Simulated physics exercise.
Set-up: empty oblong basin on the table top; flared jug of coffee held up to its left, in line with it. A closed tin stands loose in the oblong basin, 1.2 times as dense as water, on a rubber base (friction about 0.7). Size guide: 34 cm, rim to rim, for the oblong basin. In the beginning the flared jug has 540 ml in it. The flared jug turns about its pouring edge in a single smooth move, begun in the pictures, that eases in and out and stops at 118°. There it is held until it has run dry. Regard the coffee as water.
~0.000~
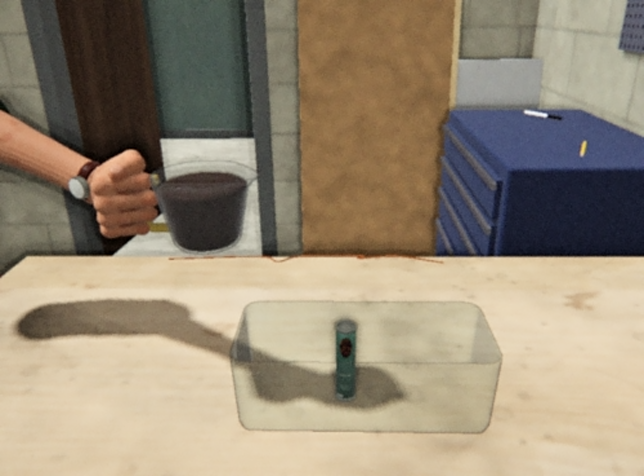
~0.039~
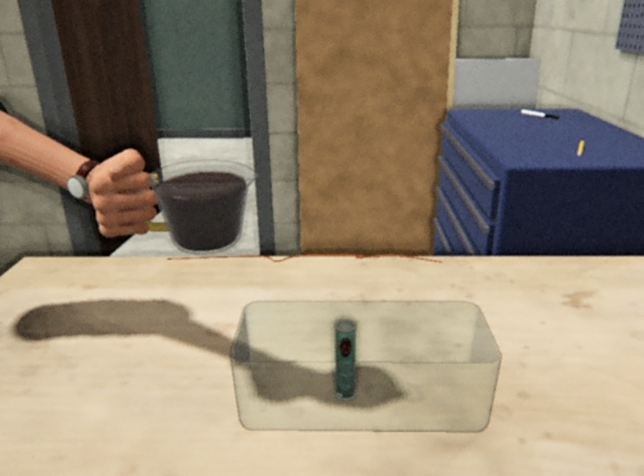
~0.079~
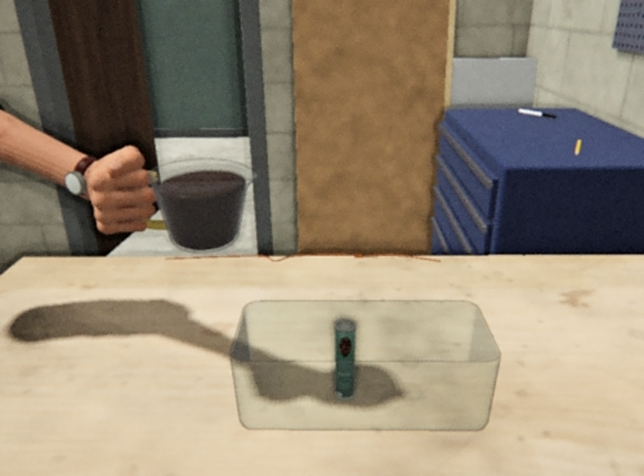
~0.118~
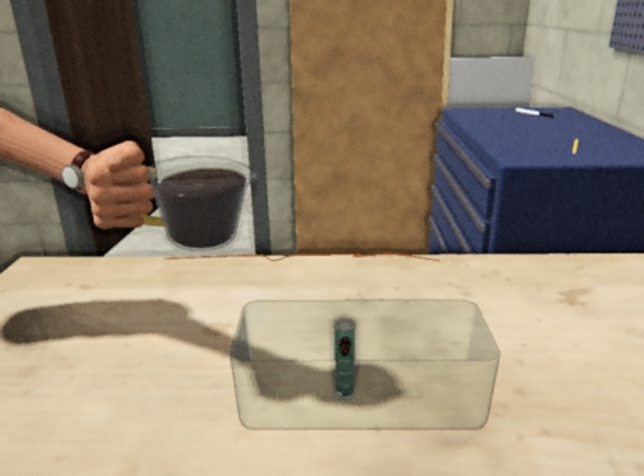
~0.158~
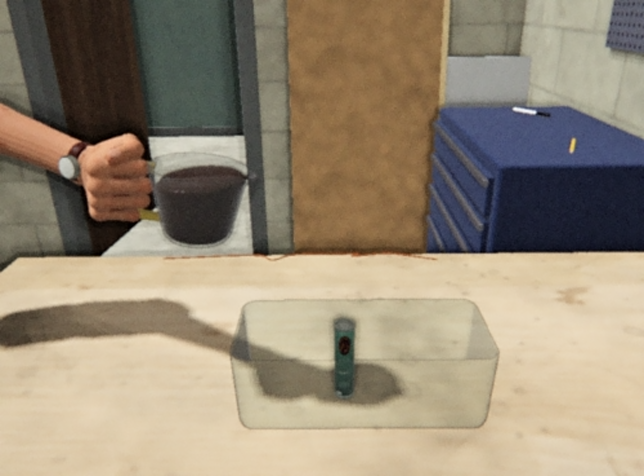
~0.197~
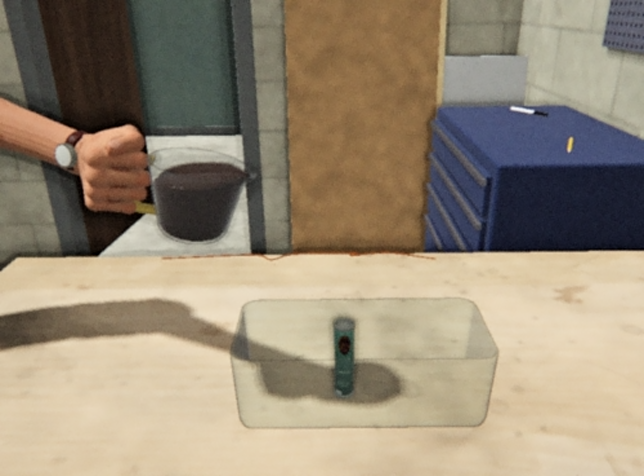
At a wooden table, a hand slowly tilts a jug of dark liquid slightly rightward.
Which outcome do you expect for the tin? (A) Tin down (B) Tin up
Tin up (B).
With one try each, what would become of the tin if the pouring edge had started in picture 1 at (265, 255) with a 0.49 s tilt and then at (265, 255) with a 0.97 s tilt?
First it falls; then it goes over.
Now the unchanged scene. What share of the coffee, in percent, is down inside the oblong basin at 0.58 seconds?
Estimate - around 2 in a hundred parts.
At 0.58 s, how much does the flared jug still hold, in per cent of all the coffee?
Remaining: Near 62 % of the total.
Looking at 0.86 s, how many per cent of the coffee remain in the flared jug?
Around 3 in a hundred.
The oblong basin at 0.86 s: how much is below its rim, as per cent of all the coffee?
60 %, more or less.
After 0.58 s the tilt is 77° and 61 per cent is still to pour; the tin stands where it began.
After 0.86 s the tilt is 114° and 3 per cent is still to pour; the tin stands where it began.
After 1.15 s the tilt is 118° and 0 per cent is still to pour; the tin stands where it began.
After 1.47 s the tilt is 118° and 0 per cent is still to pour; the tin stands where it began.
In the end the tin stands where it began.
